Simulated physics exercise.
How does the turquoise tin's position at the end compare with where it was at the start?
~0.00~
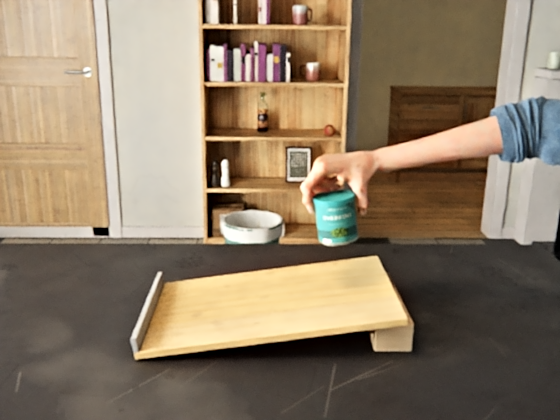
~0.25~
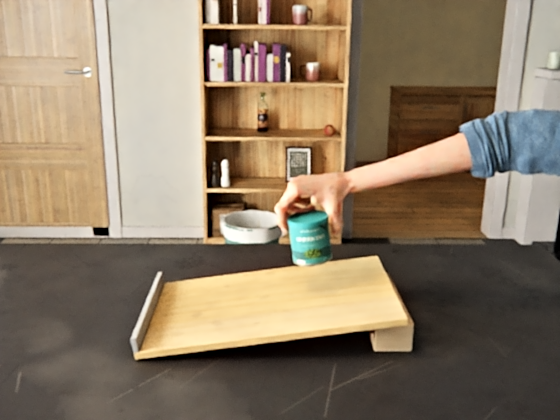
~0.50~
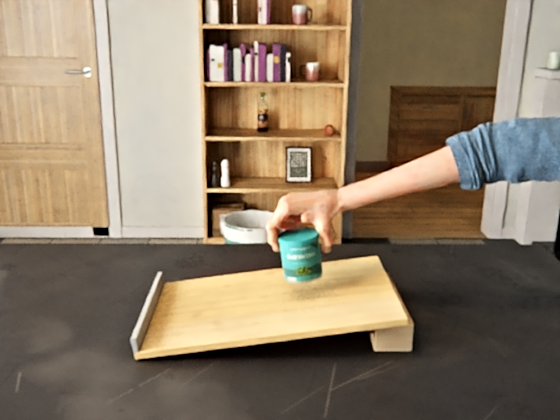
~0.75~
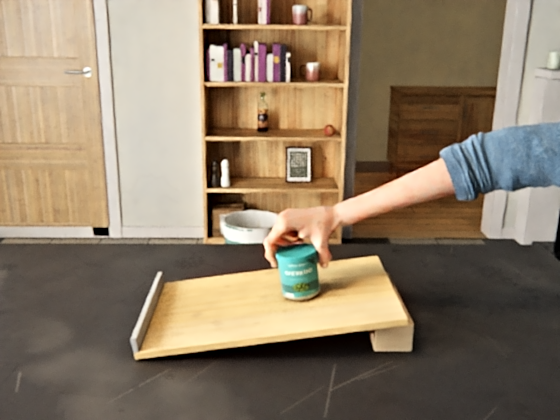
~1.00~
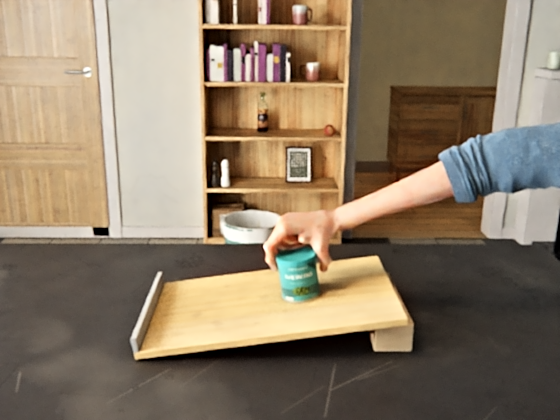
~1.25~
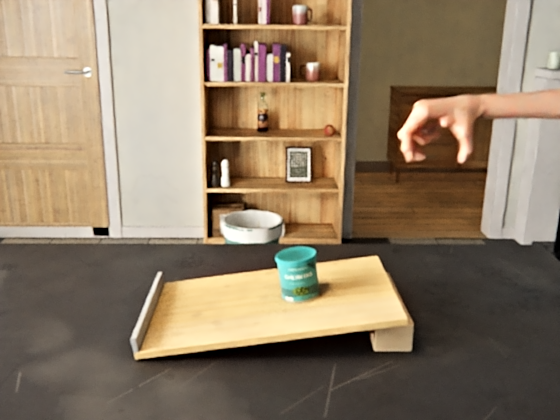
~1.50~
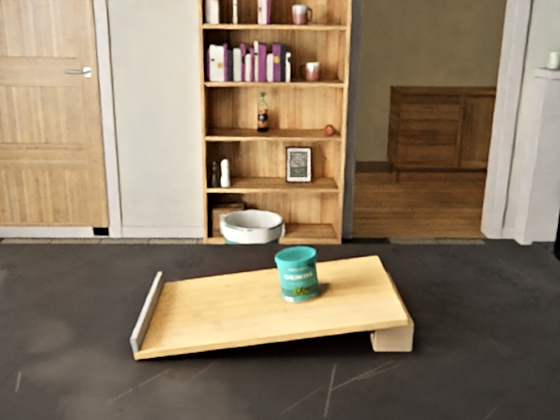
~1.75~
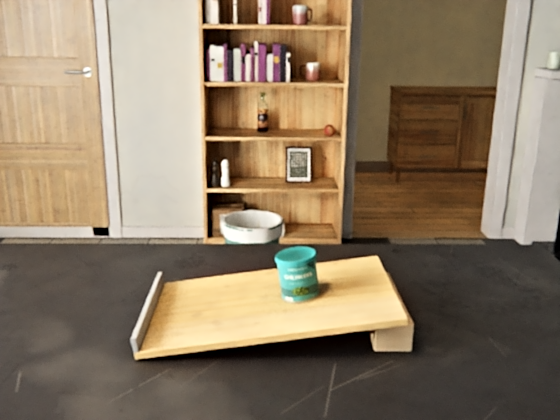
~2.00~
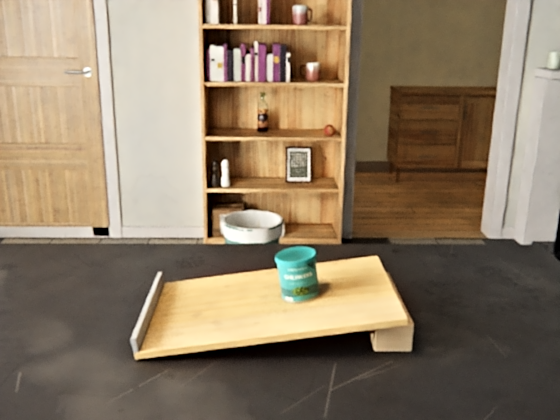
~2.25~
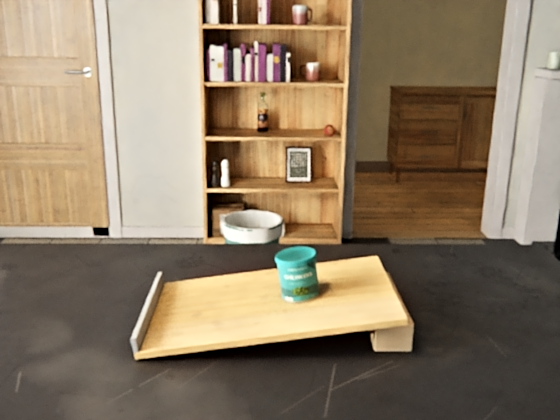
At the start the tin is held in a hand above the board, and at the end it rests on the sloping board, lower and a little further left.
